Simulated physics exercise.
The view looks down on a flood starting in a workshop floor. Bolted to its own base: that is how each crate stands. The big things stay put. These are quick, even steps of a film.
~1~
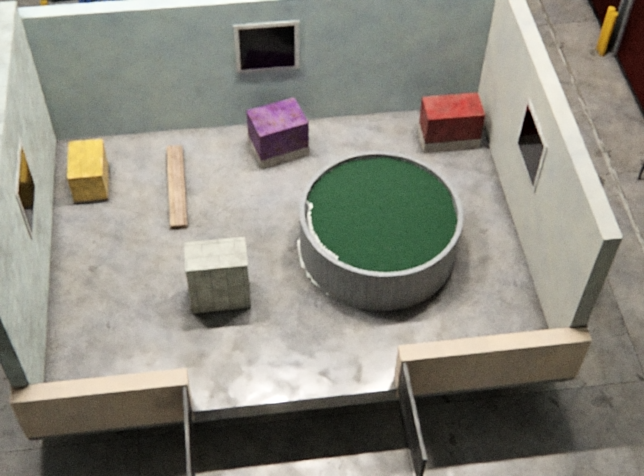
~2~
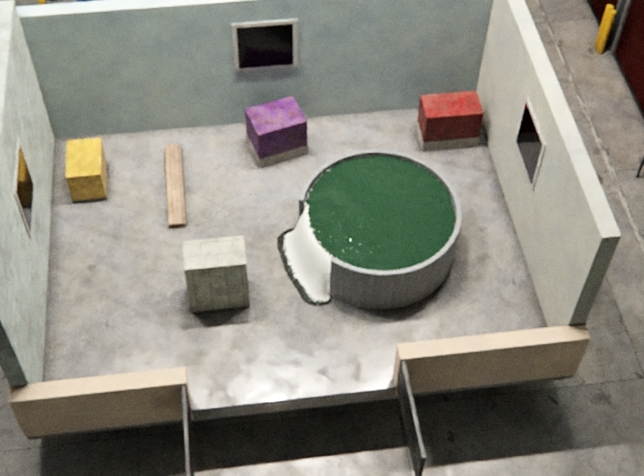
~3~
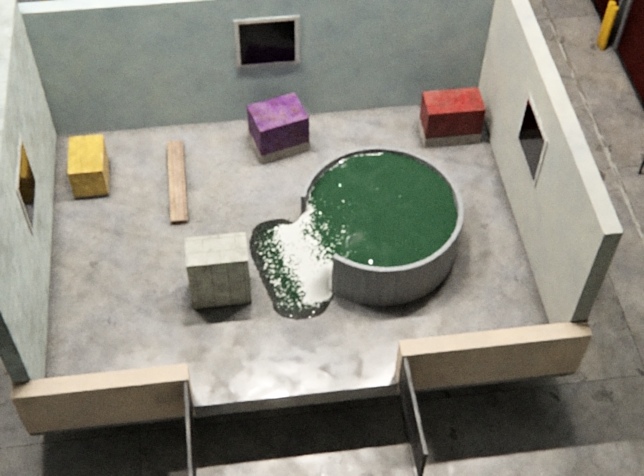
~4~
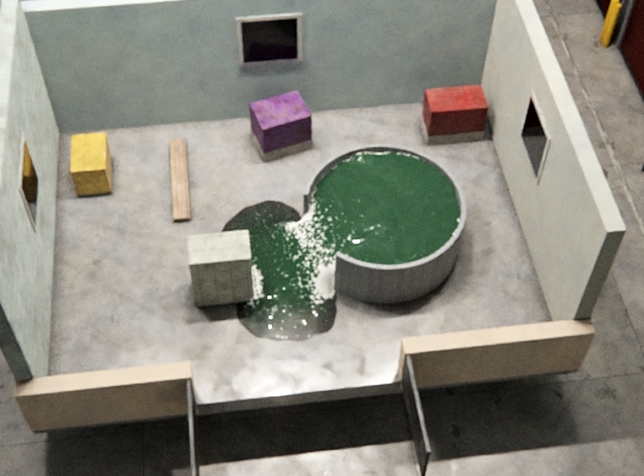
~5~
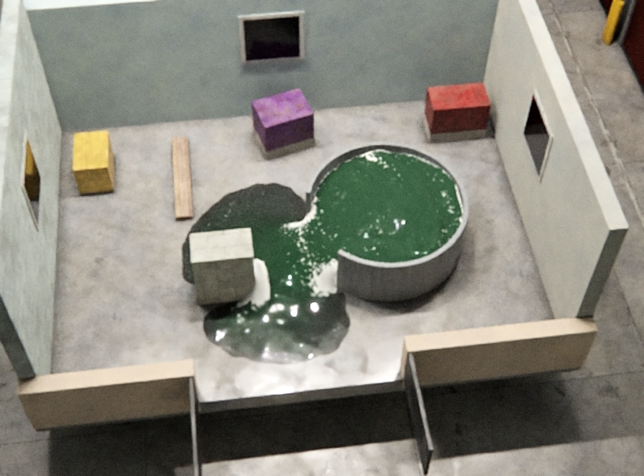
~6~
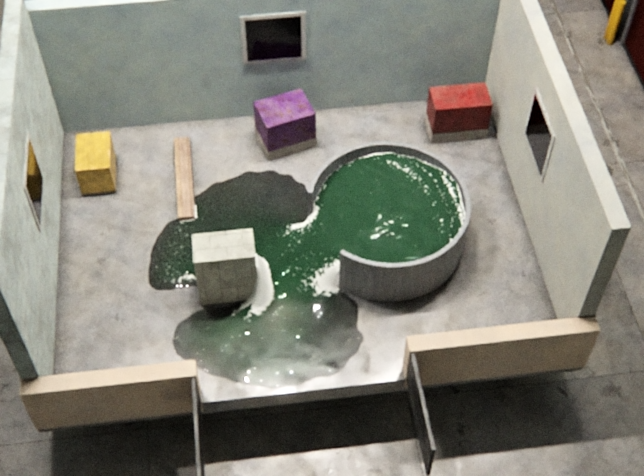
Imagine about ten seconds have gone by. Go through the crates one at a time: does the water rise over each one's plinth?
My prediction: Yellow crate: Doused; red crate: Clear; purple crate: Clear.
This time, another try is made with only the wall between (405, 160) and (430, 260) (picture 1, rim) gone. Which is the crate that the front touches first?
It's the crate marked red.
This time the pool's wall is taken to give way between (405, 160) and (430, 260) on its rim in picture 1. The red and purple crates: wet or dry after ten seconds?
As it turns out, the red crate gets overtopped, and the purple crate gets overtopped.
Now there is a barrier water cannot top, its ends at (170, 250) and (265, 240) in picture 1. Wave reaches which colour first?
It's the crate marked purple.
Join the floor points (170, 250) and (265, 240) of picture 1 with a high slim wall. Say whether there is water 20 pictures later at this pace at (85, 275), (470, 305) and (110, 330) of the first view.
One by one: Soaked, spared, soaked.
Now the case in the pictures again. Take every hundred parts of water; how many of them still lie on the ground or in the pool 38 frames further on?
My estimate is some 72 percent.
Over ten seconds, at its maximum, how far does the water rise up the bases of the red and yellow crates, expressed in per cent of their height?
40 and 520 %, roughly.
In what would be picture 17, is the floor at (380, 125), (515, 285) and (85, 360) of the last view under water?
Point one left clear, point two left clear, point three sodden.
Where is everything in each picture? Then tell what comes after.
Still water in the round pool at (381, 214), in the first picture.
Water pours out at (308, 256) and has run to (287, 235), in the second picture.
Water pours out at (310, 254) and has run to (261, 228), in the third picture.
The front is at (260, 329), out from the gap at (313, 253), in the fourth picture.
The front is at (212, 333), out from the gap at (315, 251), in the fifth picture.
The front is at (185, 351), out from the gap at (318, 251), in the sixth picture.
A moment on, water covers 40 % of the floor; the yellow crate not reached, the red crate not reached, the purple crate water round its plinth.
Next, water covers 50 % of the floor; the yellow crate water round its plinth, the red crate not reached, the purple crate water round its plinth.
Then, water covers 55 % of the floor; the yellow crate water round its plinth, the red crate not reached, the purple crate water round its plinth.
Later, water covers 75 % of the floor; the yellow crate water round its plinth, the red crate water round its plinth, the purple crate water round its plinth.
In the end, water covers 85 % of the floor; the yellow crate was topped, the red crate stayed above the water, the purple crate stayed above the water.
